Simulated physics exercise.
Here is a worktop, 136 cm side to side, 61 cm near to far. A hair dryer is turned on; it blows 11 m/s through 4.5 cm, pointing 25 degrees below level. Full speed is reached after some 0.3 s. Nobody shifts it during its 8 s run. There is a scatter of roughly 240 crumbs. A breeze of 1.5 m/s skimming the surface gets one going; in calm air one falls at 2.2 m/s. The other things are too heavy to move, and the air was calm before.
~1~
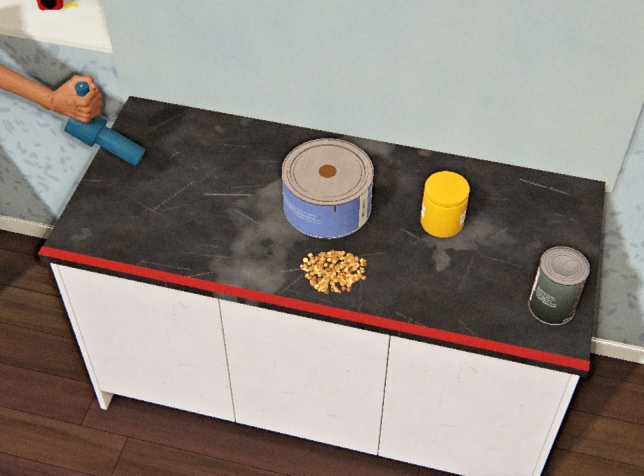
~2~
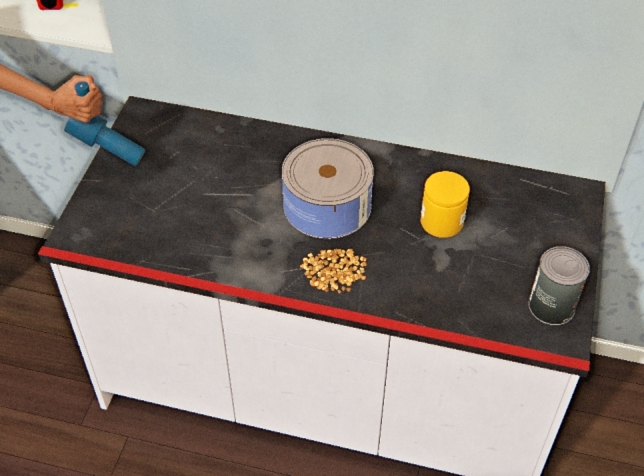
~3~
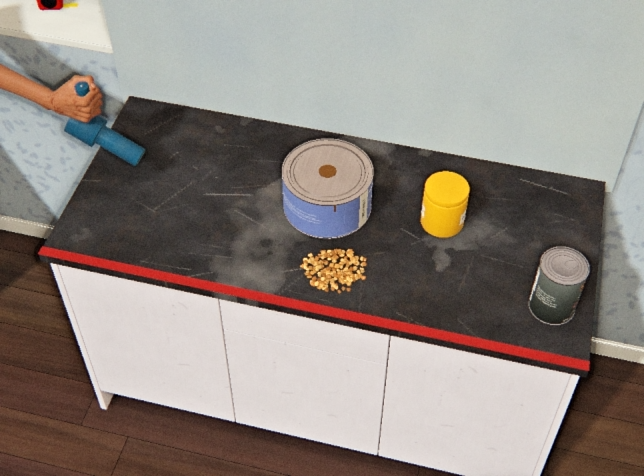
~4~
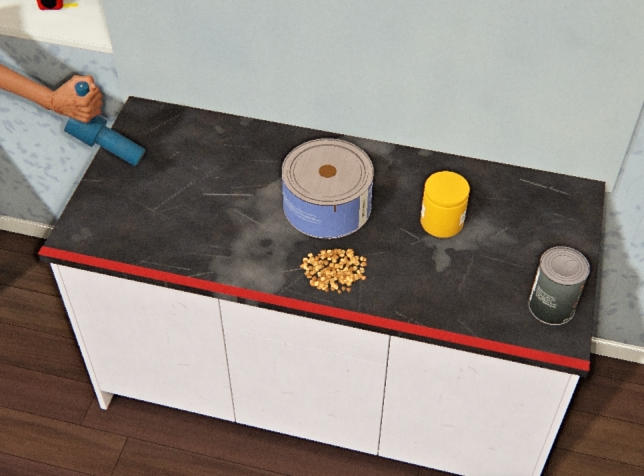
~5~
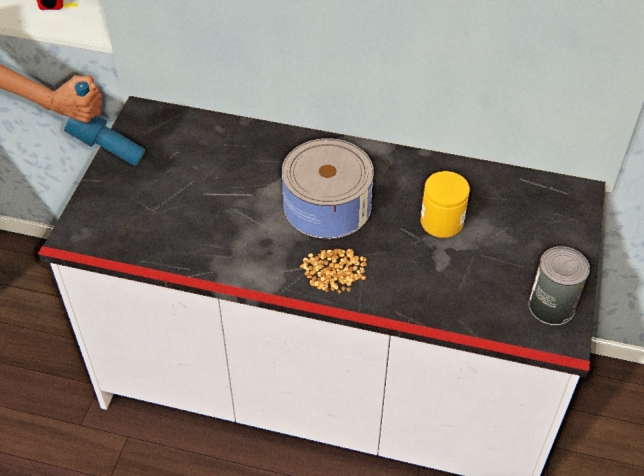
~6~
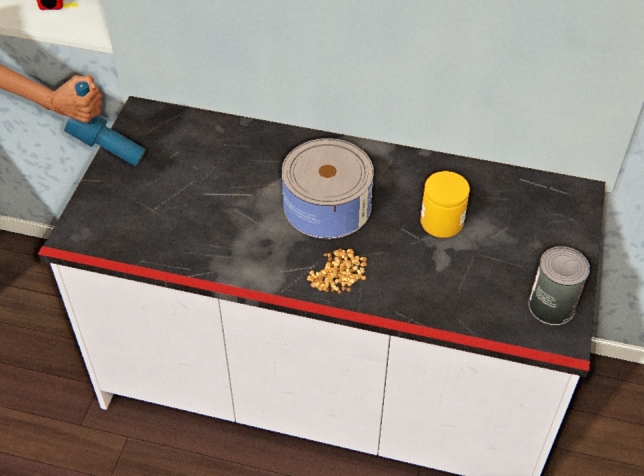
The crumbs lie still on the dark worktop, then some shift slightly to the right.
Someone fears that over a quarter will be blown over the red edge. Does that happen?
Answer: Yes.
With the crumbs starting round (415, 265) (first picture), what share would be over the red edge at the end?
In that case some 1 per cent.
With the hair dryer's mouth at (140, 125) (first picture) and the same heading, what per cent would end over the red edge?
In that case some 50 per cent.
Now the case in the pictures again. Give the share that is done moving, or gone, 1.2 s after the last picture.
About 90 %.
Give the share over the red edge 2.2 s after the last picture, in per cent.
Near 80 %.
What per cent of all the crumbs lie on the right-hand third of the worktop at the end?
Near 5 %.
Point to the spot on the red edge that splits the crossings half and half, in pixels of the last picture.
At about (455, 343).
Then, 1.2 s after the last picture, 6 % are on the move or not yet settled, 79 % are over the red edge.
Then, 2.2 s after the last picture, 6 % are on the move or not yet settled, 79 % are over the red edge.
Then, 4.1 s after the last picture, 6 % are on the move or not yet settled, 79 % are over the red edge.
Then, 7.7 s after the last picture, at the end, 79 % are over the red edge.
